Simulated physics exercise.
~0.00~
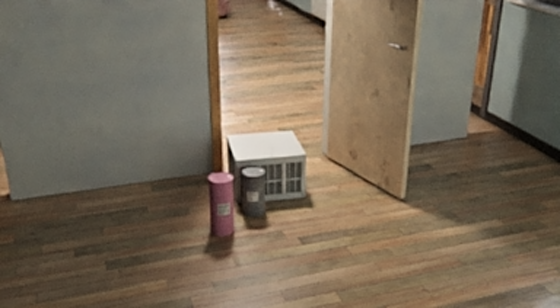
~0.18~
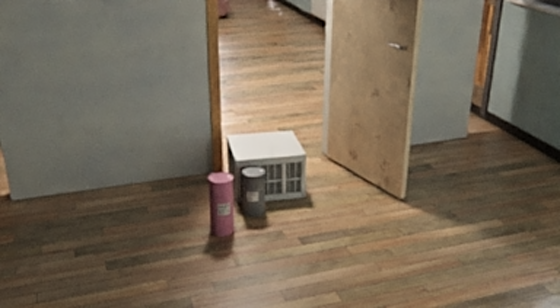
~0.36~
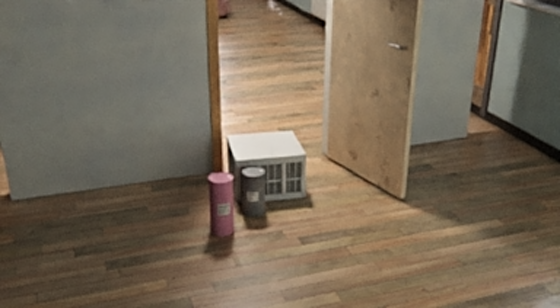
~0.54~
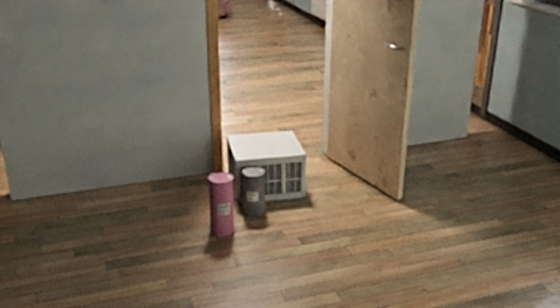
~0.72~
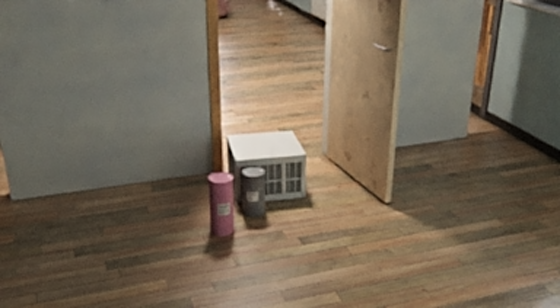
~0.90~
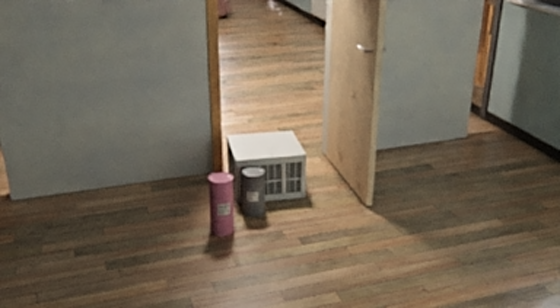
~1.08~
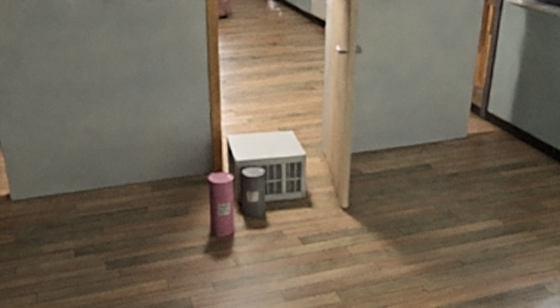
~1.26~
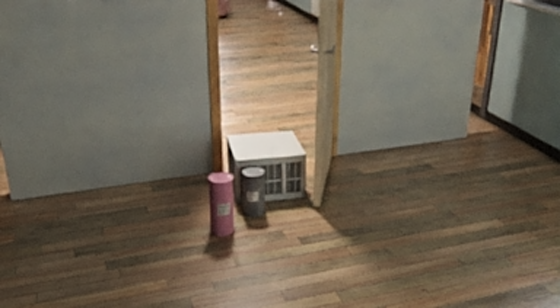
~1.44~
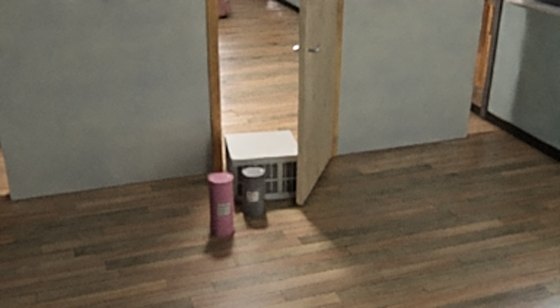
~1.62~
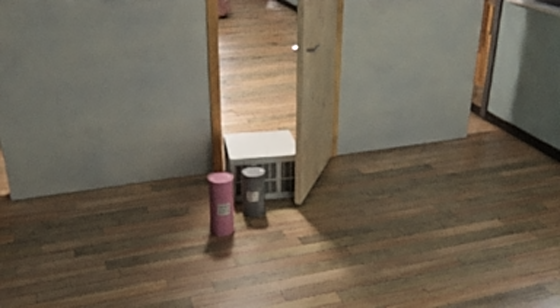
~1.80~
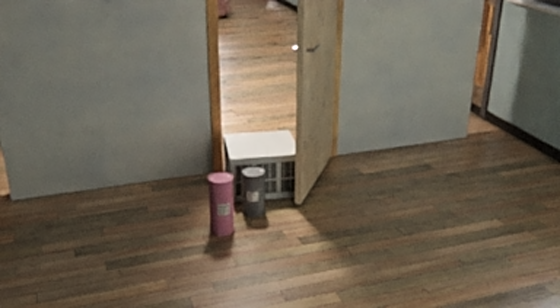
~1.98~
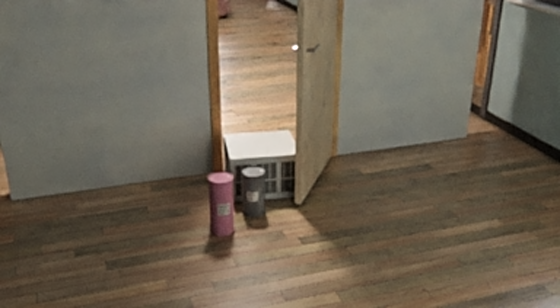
In a wood-floored room, a door swinging partway shut, nudging a white vented box beside two canisters and stopping half open.
